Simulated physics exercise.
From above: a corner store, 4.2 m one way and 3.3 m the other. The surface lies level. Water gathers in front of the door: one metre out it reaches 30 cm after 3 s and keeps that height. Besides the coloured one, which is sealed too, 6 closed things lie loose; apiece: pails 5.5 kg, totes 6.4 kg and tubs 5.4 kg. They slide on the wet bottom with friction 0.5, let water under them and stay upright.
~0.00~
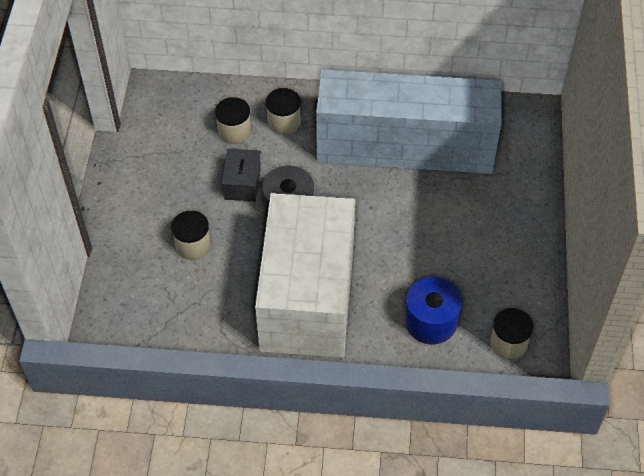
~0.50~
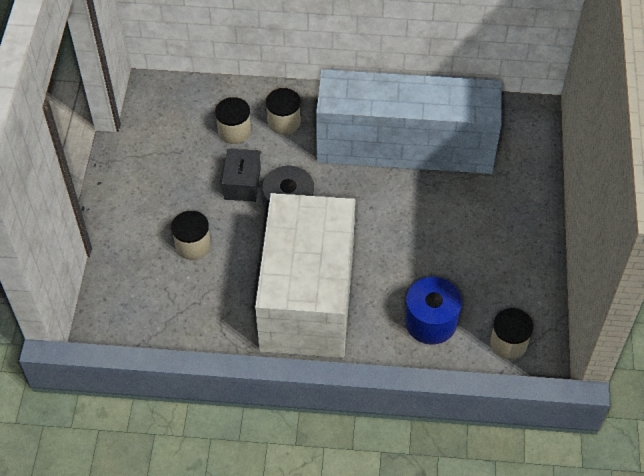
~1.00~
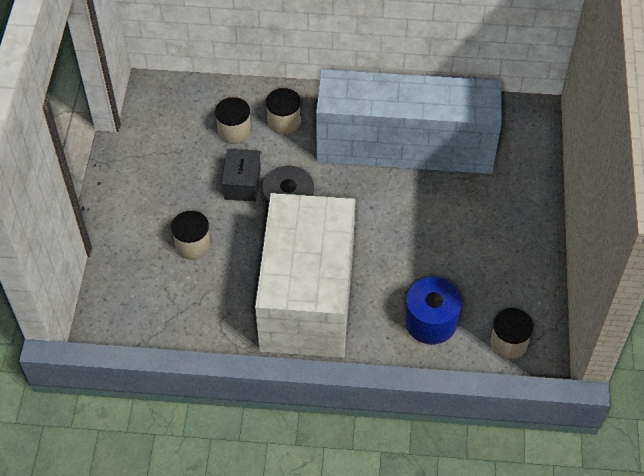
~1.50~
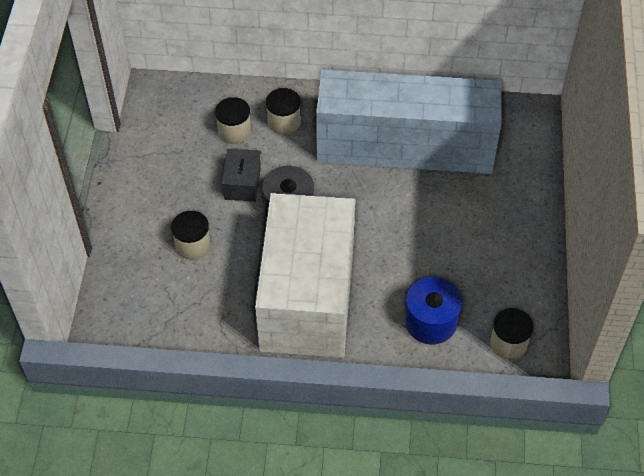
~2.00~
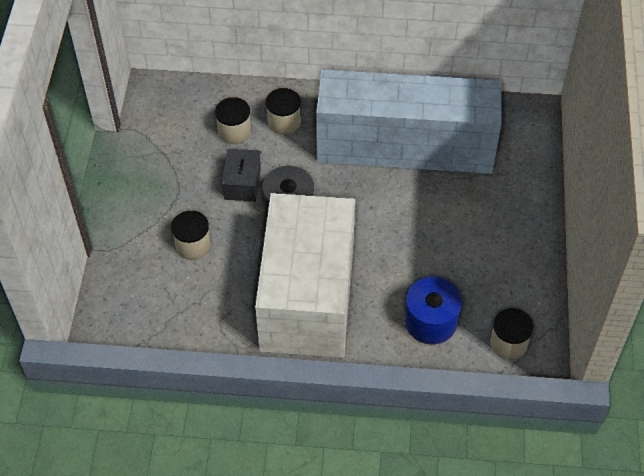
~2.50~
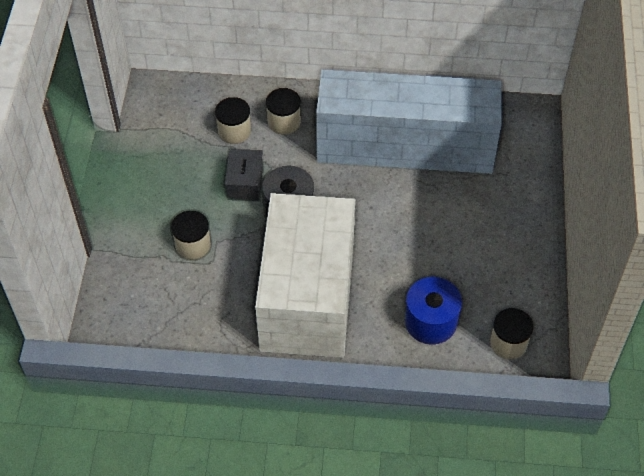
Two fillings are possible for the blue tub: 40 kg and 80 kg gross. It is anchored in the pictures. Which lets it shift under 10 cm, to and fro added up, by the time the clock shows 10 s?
I expect that the smaller load will do.
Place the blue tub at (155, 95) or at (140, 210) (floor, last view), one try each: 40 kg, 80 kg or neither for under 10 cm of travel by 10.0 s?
In turn: The smaller is enough; only the larger holds.
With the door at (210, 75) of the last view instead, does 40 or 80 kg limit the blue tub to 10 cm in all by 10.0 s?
In that case the smaller load will do.
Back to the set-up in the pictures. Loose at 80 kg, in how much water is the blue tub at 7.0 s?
About 12 cm.
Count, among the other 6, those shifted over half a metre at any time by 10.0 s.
That makes 6.
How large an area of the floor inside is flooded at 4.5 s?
About 9.5 m2.
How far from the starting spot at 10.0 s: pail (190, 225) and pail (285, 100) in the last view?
In turn: 80 cm, 200 cm.
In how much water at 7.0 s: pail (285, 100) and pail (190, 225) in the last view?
Roughly 18 and 6 cm.
After 3.5 s the blue tub would be 0 cm from its start with 40 kg and 0 cm from its start with 80 kg; 0 cm of water round it then.
After 4.5 s the blue tub would be 0 cm from its start with 40 kg and 0 cm from its start with 80 kg; 1 cm of water round it then.
After 7.0 s the blue tub would be 0 cm from its start with 40 kg and 0 cm from its start with 80 kg; 12 cm of water round it then.
After 10.0 s the blue tub would be 0 cm from its start with 40 kg and 0 cm from its start with 80 kg; 19 cm of water round it then.
